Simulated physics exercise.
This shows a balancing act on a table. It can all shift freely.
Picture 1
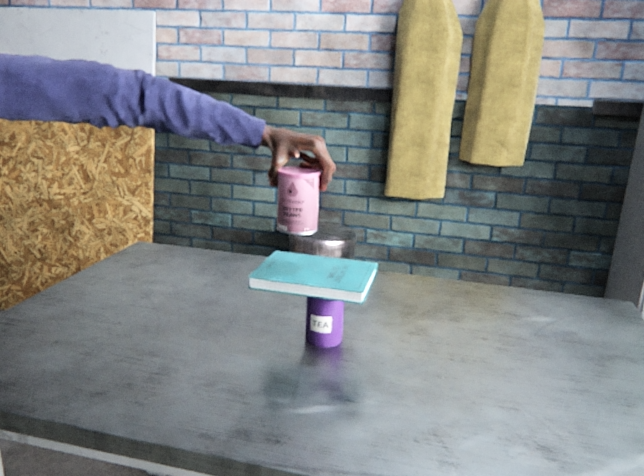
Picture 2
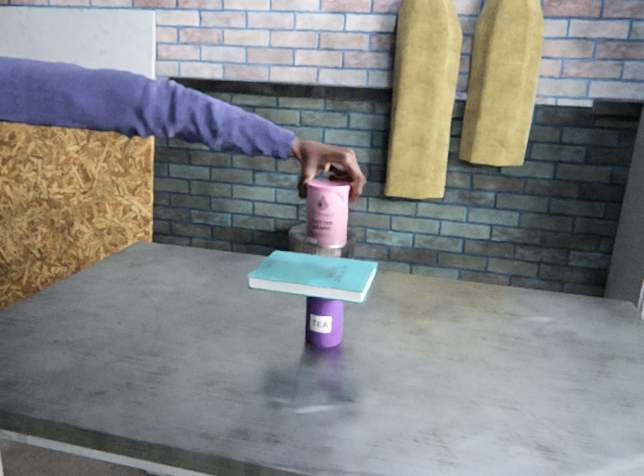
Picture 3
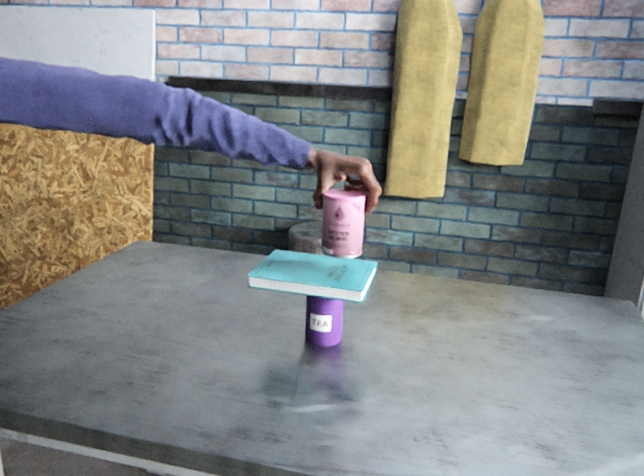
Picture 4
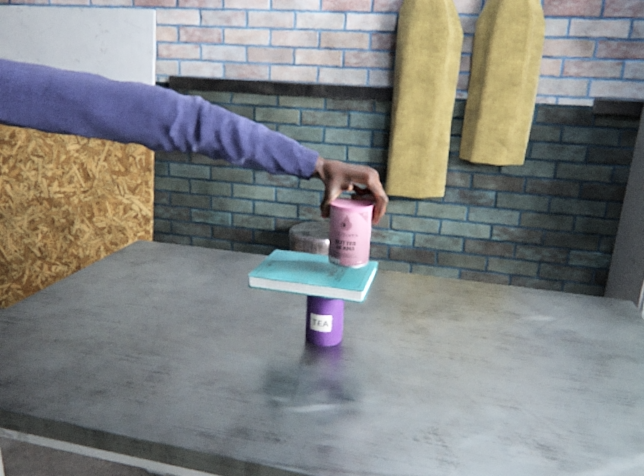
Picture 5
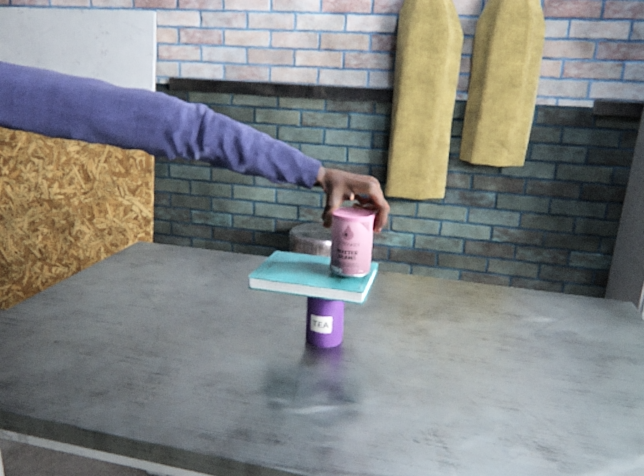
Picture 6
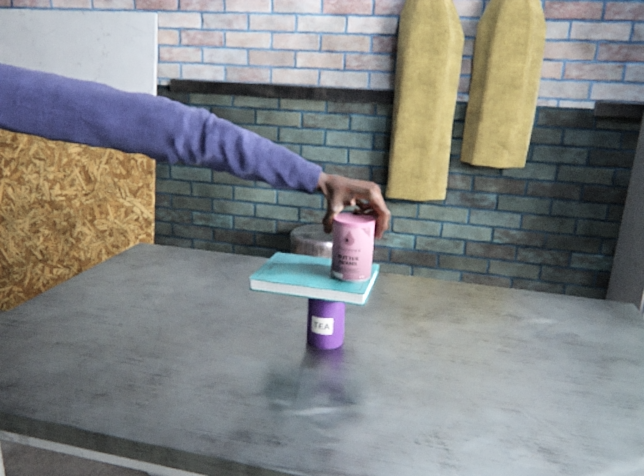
A pink tin, gripped from above by a hand in a purple sleeve, moved right and was lowered onto the right side of a teal book balanced on a purple jar on a gray table.
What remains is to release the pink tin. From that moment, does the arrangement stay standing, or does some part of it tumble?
It will stay intact.
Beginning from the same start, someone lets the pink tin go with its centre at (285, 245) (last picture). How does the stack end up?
After that, it tumbles down.
Then, 0.20 s later than the last frame, all is still.
Then, 0.60 s later than the last frame, pink tin resting near (352, 247).
When it is over, all 3 as before. End places, in pixels of the last picture, pink tin near (352, 247). The stack holds.
